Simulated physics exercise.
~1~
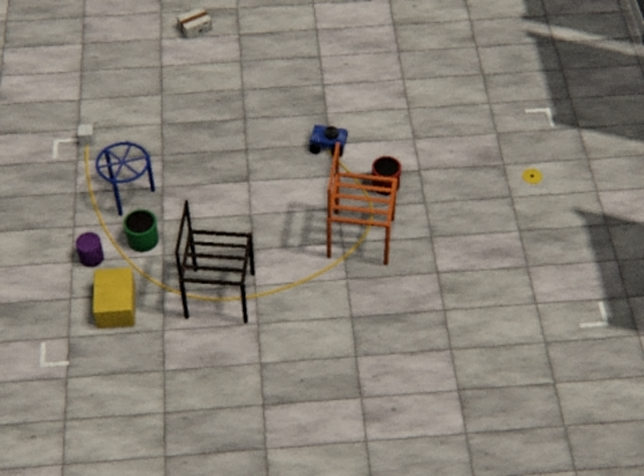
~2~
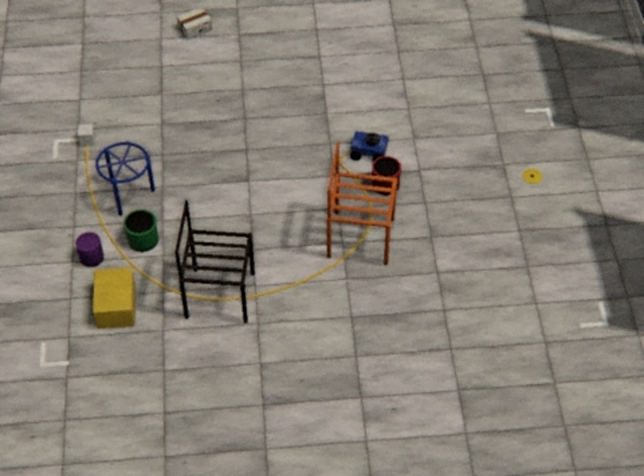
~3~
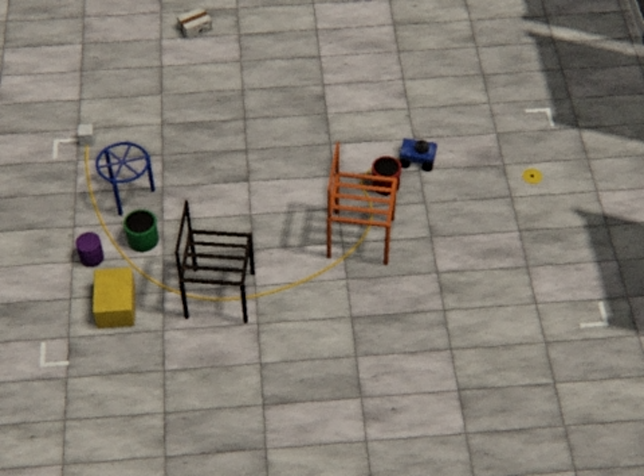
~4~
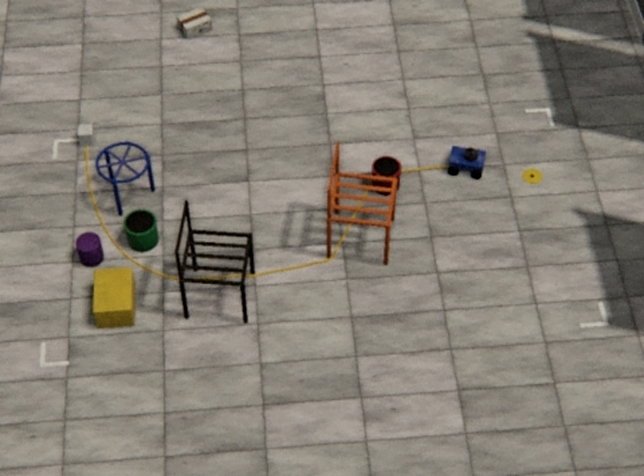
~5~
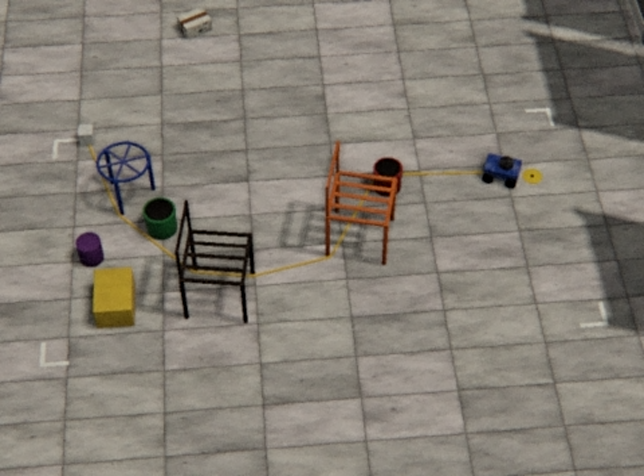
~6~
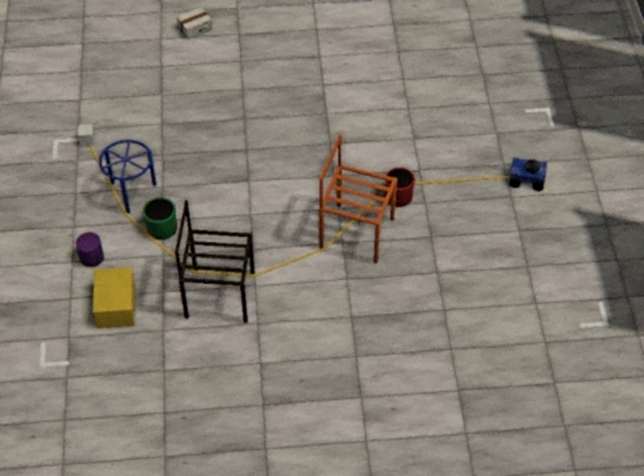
In this clip, a small blue cart tows a thin yellow lead rightward across a tiled floor among chairs, pots, a stool, a tub and a crate; the lead tightens, shifting the green pot, then the red pot and orange chair, as the cart reaches the yellow mark.
